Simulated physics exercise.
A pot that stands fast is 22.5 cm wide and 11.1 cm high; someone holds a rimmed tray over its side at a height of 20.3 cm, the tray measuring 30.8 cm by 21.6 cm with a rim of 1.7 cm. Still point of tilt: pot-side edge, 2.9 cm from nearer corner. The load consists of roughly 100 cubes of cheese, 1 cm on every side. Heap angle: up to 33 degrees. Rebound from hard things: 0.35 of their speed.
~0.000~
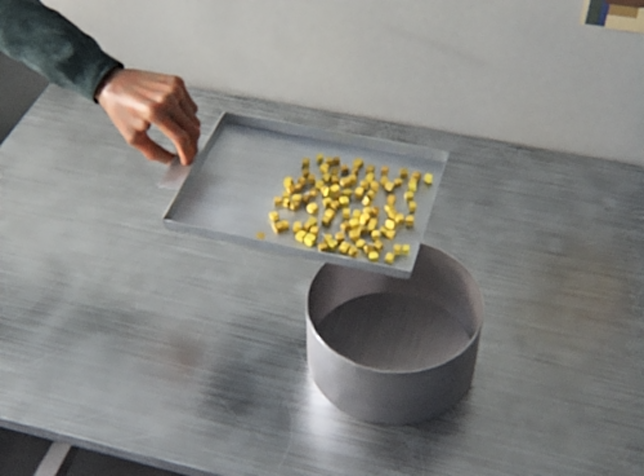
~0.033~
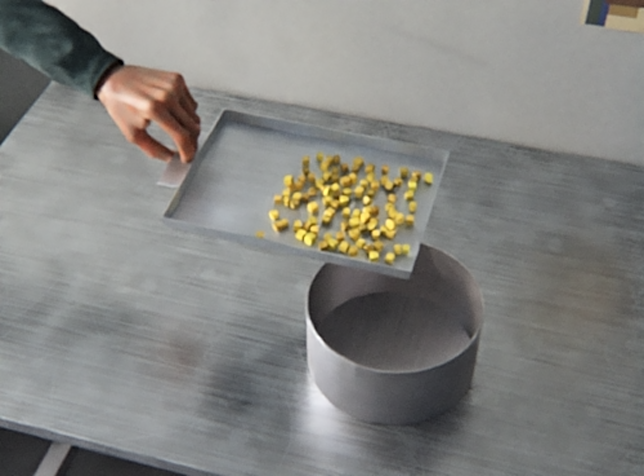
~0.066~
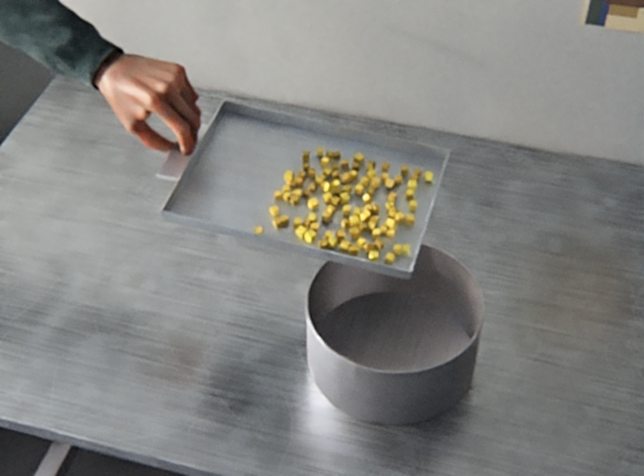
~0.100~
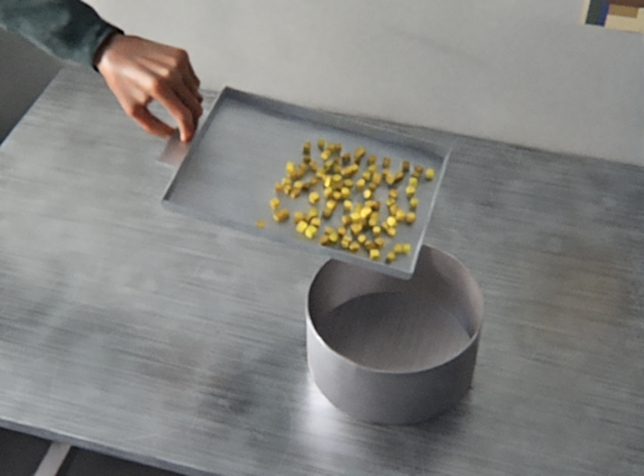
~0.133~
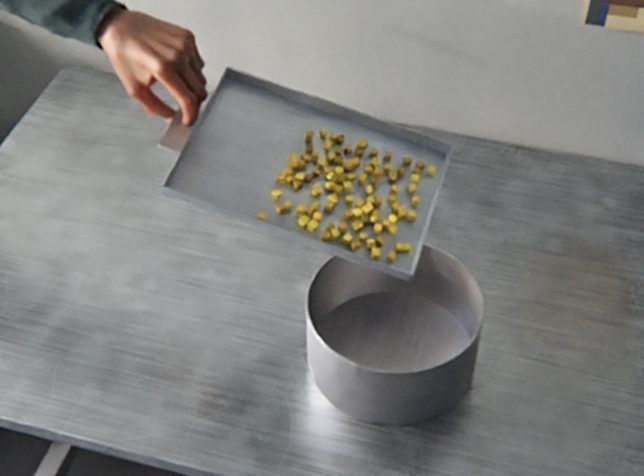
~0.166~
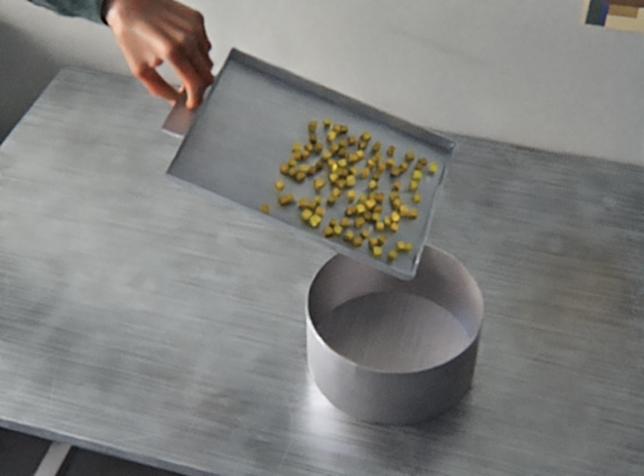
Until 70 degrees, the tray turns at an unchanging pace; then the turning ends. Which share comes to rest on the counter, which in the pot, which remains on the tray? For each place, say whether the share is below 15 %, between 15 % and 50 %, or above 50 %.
Counter: Between 15 % and 50 %; pot: Between 15 % and 50 %; tray: Between 15 % and 50 %.
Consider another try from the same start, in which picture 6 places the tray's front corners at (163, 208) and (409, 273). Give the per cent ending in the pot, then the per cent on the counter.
Pot: 30, counter: 10.
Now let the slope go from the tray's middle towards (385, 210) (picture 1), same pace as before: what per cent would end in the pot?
My guess is roughly 25 percent.
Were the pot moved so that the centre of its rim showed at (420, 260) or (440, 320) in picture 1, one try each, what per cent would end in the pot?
10 % and 70 %.
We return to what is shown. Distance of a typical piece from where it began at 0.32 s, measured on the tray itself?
It has moved some 0 cm from its start.
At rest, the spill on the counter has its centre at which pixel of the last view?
It comes to rest with its centre close to (590, 442).
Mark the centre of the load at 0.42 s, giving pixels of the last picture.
Load centre: About (407, 194) px.
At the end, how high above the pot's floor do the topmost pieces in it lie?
Height: Approx. 1.0 cm.
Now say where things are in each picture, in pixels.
Tray tilt 0 degrees, front corners at (164, 218) and (409, 269); middle of the pieces at (344, 202); pot at (395, 301), in the first picture.
Tray tilt 1 degrees, front corners at (164, 216) and (409, 269); middle of the pieces at (344, 201), in the second picture.
Tray tilt 3 degrees, front corners at (164, 210) and (409, 270), lowest corner right front; middle of the pieces at (345, 198), in the third picture.
Tray tilt 7 degrees, front corners at (164, 199) and (410, 271), lowest corner right front; middle of the pieces at (346, 193), in the fourth picture.
Tray tilt 13 degrees, front corners at (165, 185) and (411, 272), lowest corner right front; middle of the pieces at (347, 187), in the fifth picture.
Tray tilt 19 degrees, front corners at (168, 171) and (412, 273), lowest corner right front; middle of the pieces at (350, 181); pot at (395, 301). The tray's pace is about 180 degrees a second, in the sixth picture.
After 0.32 s, tilt 47 degrees; the tray holds 100 %, the pot 0 %.
After 0.42 s, tilt 64 degrees; the tray holds 100 %, the pot 0 %.
After 0.66 s, tilt 70 degrees; the tray holds 35 %, the pot 25 %.
In the end, at 2.1 s, counter 30 %, pot 40 %, tray 30 %.
